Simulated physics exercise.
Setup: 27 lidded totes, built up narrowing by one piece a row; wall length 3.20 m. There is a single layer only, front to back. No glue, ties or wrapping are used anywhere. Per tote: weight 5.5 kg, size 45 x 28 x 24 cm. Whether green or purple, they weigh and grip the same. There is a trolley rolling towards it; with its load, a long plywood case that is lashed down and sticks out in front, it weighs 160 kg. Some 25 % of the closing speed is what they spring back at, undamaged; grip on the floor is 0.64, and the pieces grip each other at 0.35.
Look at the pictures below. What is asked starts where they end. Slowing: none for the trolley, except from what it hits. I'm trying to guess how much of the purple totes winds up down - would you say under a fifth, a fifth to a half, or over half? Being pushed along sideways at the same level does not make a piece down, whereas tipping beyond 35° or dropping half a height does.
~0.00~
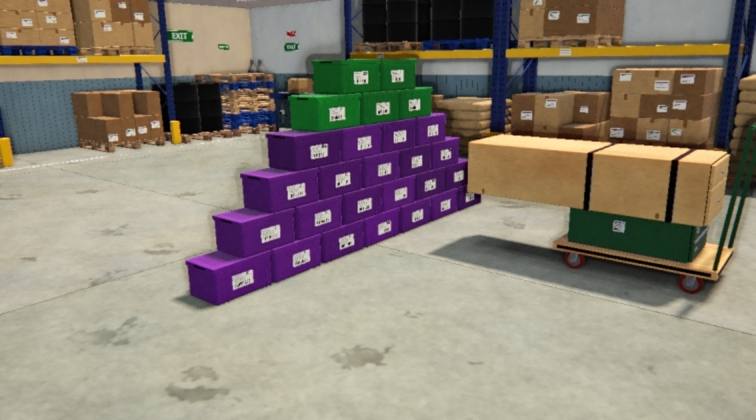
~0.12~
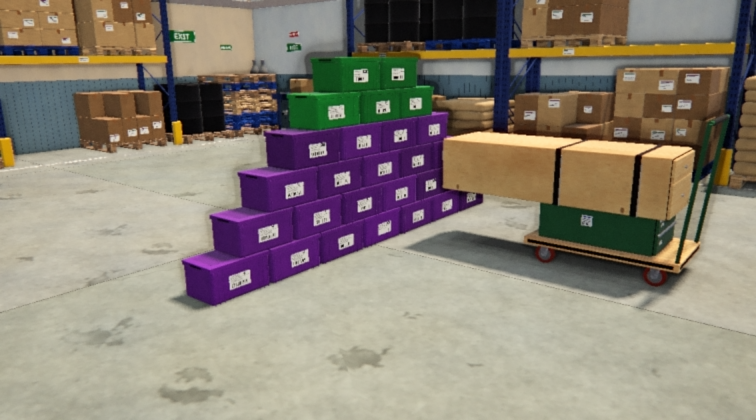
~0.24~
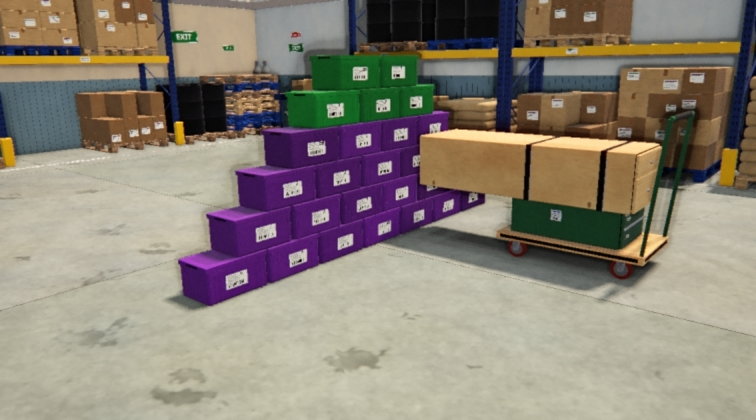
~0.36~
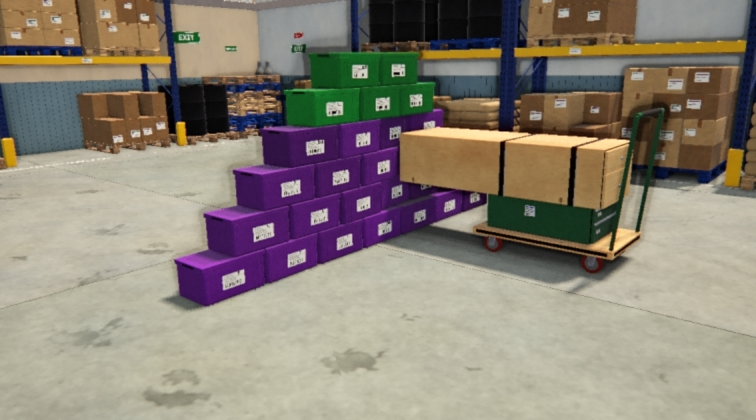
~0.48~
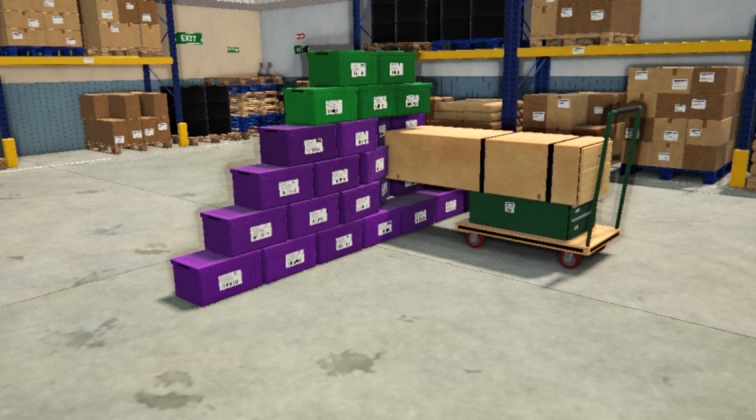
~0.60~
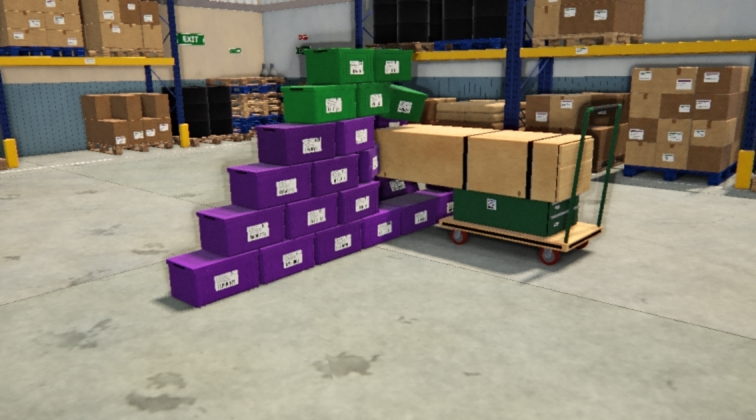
I'd say a fifth to a half.
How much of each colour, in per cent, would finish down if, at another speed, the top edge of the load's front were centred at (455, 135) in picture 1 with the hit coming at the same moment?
Then purple 40, green 100 per cent.
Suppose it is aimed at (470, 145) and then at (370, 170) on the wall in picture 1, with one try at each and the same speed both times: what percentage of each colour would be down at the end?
You'd get purple at 10 followed by 50, and green at 0 followed by 100 percent.
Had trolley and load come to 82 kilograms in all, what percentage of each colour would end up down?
You'd get purple 40 and green 100 percent.
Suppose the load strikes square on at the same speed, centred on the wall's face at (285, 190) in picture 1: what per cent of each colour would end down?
Then purple ends 30 per cent down and green 80 per cent.
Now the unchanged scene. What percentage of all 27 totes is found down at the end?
Close to 50 per cent of them.
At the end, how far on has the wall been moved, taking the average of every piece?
Average: Roughly 60 cm.
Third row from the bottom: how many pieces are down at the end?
Down at the end: 3.
By 0.80 s, load 61 cm past the wall's line, still rolling; 4 of the 22 purple totes down (4 of 27 in all colours); top purple tote unmoved; top green tote tilted 9°.
By 1.12 s, load 92 cm past the wall's line, still rolling; 6 of the 22 purple totes down (7 of 27 in all colours); top purple tote unmoved; top green tote tilted 13°, 9 cm lower.
By 1.50 s, load 1.14 m past the wall's line, still rolling; 8 of the 22 purple totes down (12 of 27 in all colours); top purple tote unmoved; top green tote tilted 46°, 39 cm lower.
By 2.02 s, load 1.20 m past the wall's line, still rolling; 8 of the 22 purple totes down (13 of 27 in all colours); top purple tote unmoved; top green tote upside down.
When it is over (3.2 s), load 1.20 m past the wall's line, stopped; 8 of the 22 purple totes down (13 of 27 in all colours); top purple tote unmoved; top green tote on its side. That is 36 per cent. In pixels of the last frame, middles, top purple tote near (297, 143), top green tote near (207, 196).
